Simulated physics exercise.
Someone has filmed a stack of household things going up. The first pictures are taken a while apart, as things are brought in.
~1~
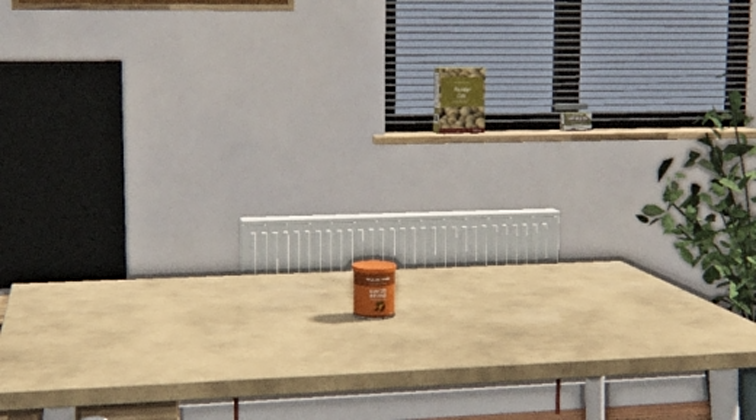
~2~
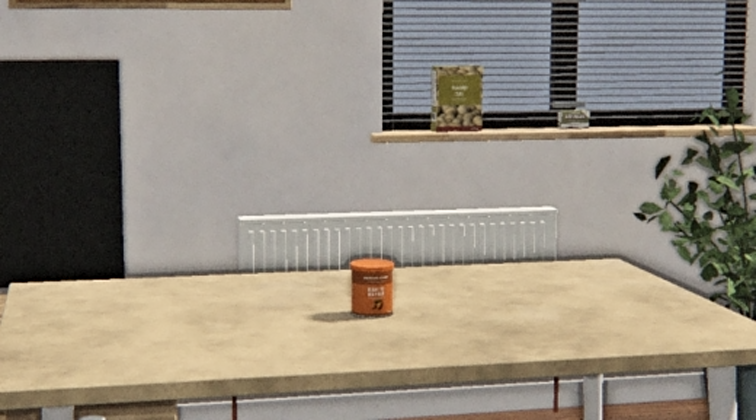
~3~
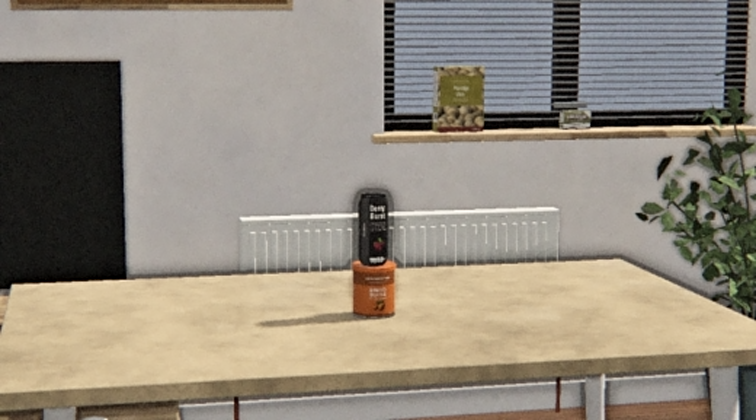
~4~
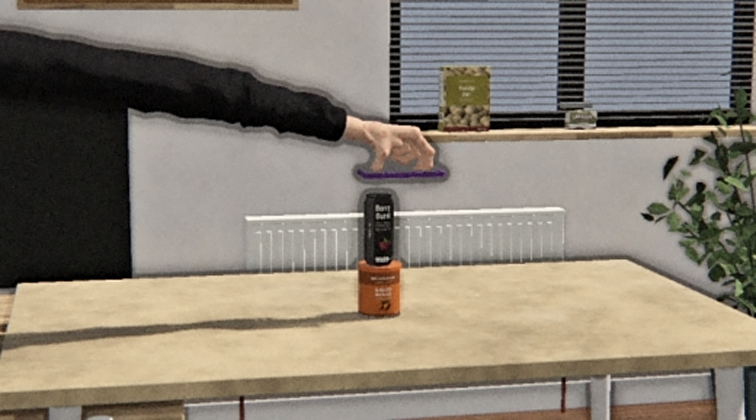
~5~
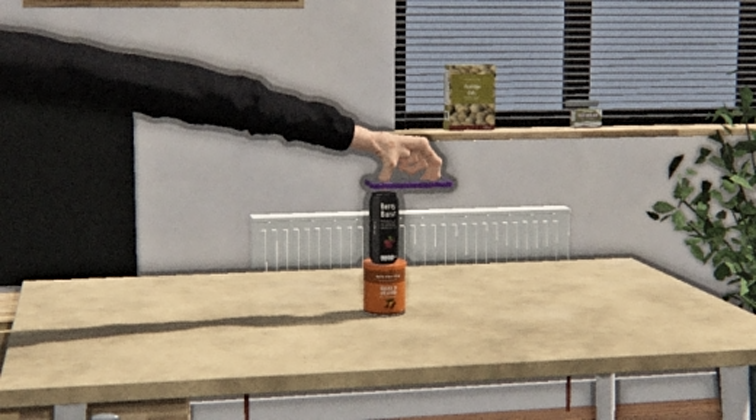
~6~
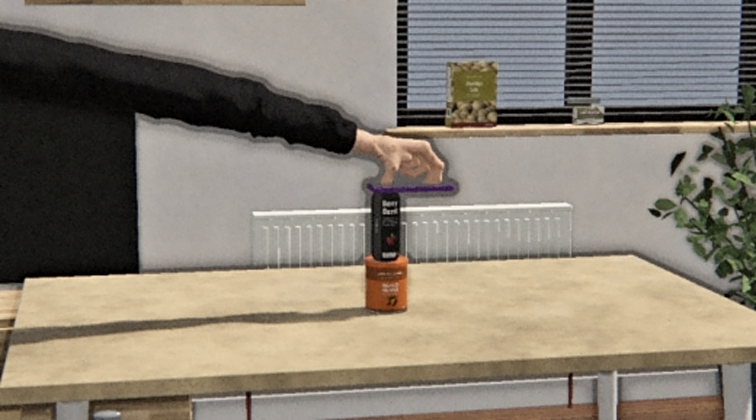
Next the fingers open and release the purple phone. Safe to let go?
Here the pile loses its balance.
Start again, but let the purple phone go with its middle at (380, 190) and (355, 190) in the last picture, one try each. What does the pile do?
First try: It holds; second try: It gives way.
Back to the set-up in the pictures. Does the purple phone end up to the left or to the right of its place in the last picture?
To the right.
Then, 0.40 s after the last picture, purple phone now fallen.
Then, 0.60 s after the last picture, things are still on the move.
Then, 0.70 s after the last picture, as before.
Then, 1.60 s after the last picture, nothing new.
At rest, fallen, purple phone; the other 2 in place. Seen from the same camera at the end, purple phone near (484, 310). The pile comes apart.
